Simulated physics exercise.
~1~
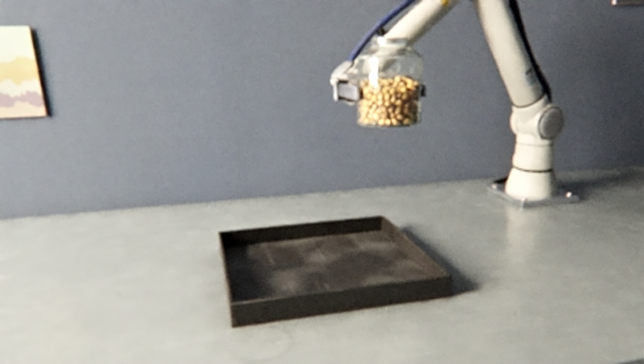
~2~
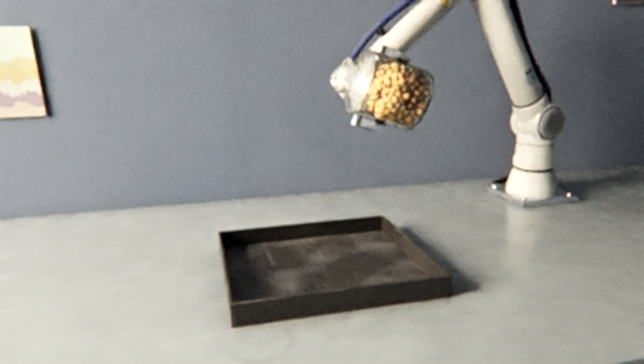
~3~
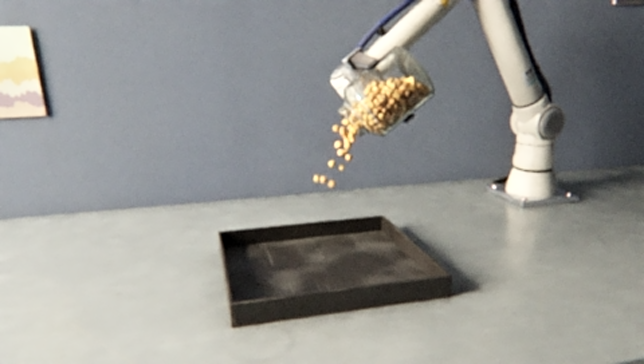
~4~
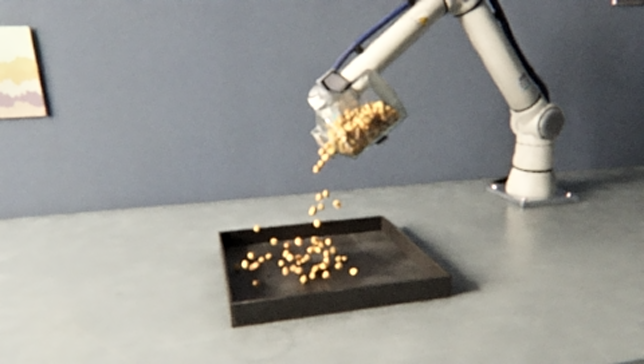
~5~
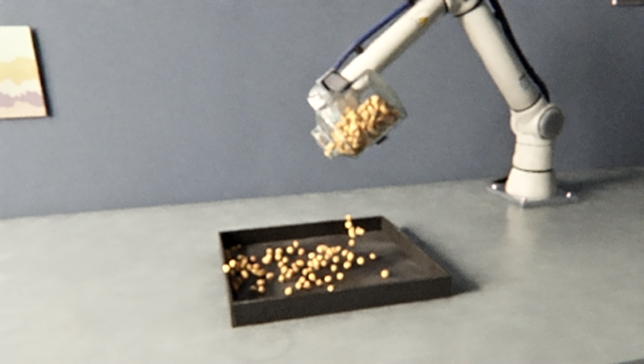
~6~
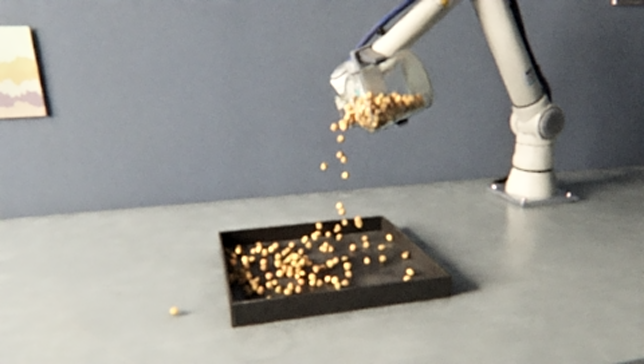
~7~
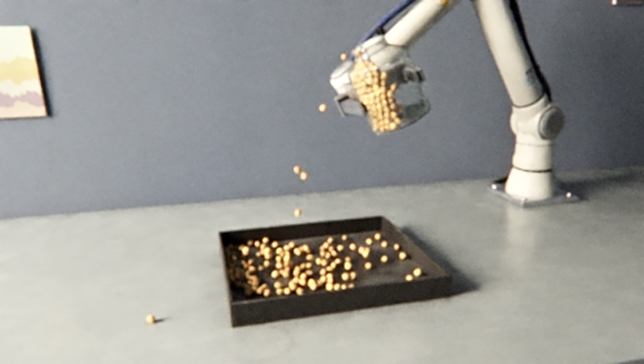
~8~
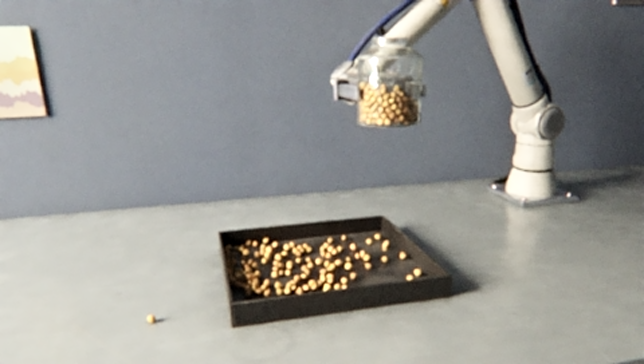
On a grey table top, a robot arm tipped a clear jar of chickpeas over a dark square tray, spilling a scattering into it, then turned the jar upright again, still well filled, with one stray chickpea lying on the table to the left.
